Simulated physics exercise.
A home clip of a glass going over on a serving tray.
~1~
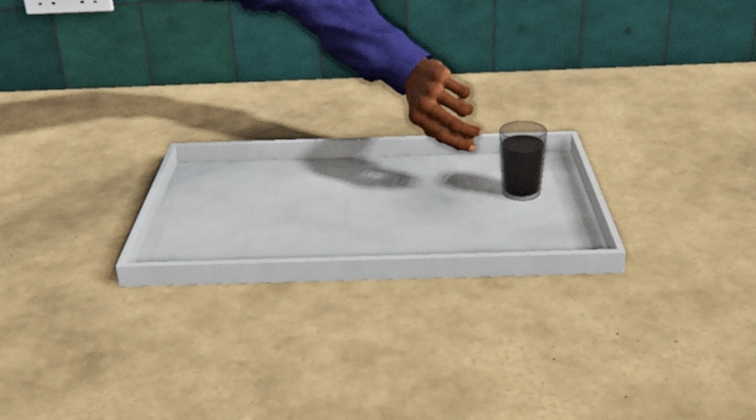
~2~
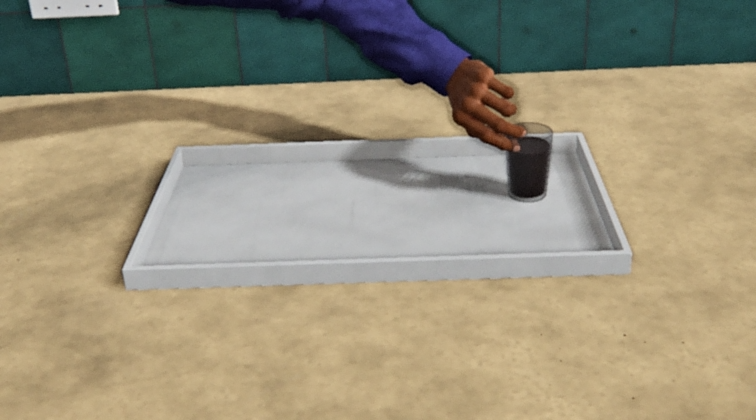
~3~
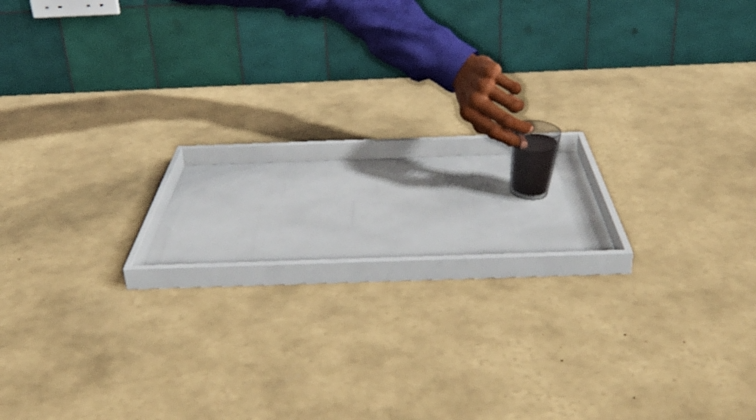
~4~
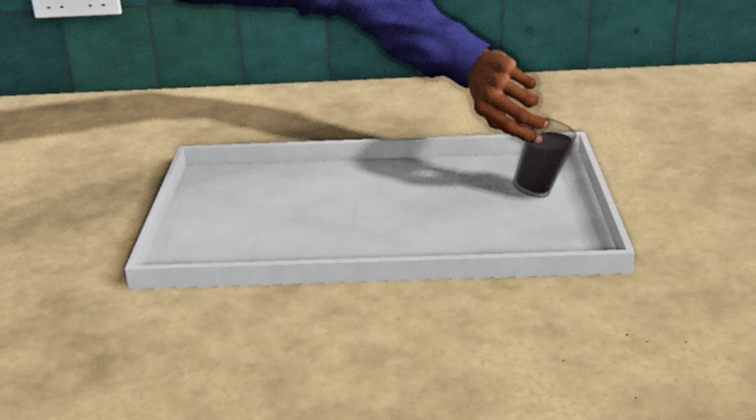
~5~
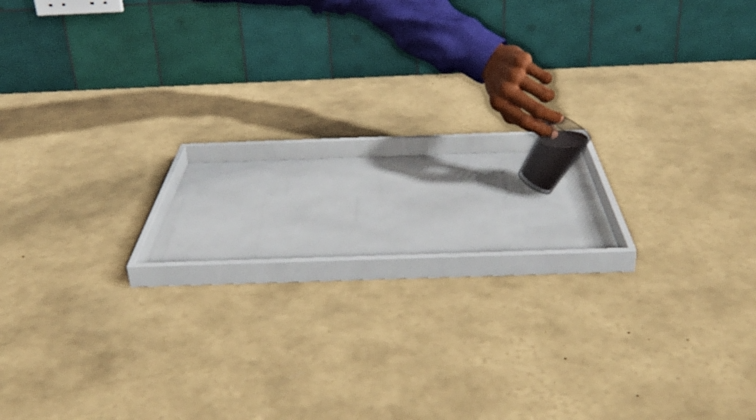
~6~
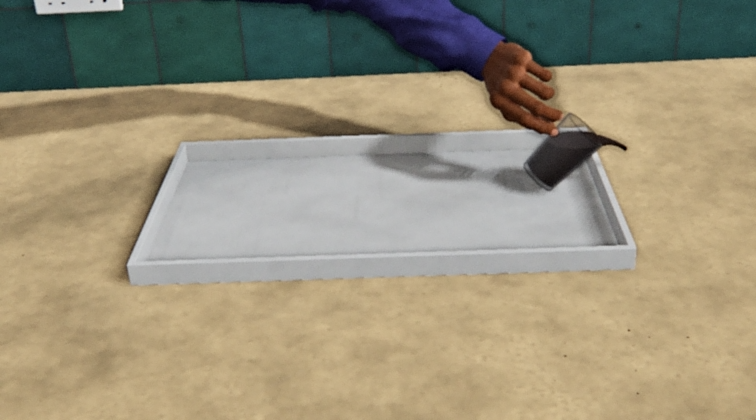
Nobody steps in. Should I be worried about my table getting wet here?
Yes, the table gets wet.
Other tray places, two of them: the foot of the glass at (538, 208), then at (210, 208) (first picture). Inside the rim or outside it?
In the first try it gets out on to the top; in the second it is held by the rim.
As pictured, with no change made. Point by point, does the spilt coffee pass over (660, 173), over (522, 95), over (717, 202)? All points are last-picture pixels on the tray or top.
Checking each in turn gives in the spill, out of the spill and in the spill.
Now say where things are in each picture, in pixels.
It stands upright; glass (522, 159) about three quarters full; tray (372, 256), in the first picture.
It is being nudged; glass about three quarters full, surface at (529, 146), in the second picture.
It is being nudged; glass (534, 158) about three quarters full, in the third picture.
It is being nudged; glass about three quarters full, surface at (549, 142); tray (381, 258), in the fourth picture.
It is being nudged; glass (554, 153) tipped 30°, in the fifth picture.
It is falling; glass (563, 152) tipped 40°, in the sixth picture.
Next, the glass lies across the rim; the puddle covers about as much as a plate; the table is getting wet.
After that, the puddle covers about as much as a tray; the table is getting wet.
Finally, the puddle covers about as much as a tray; the table is getting wet.
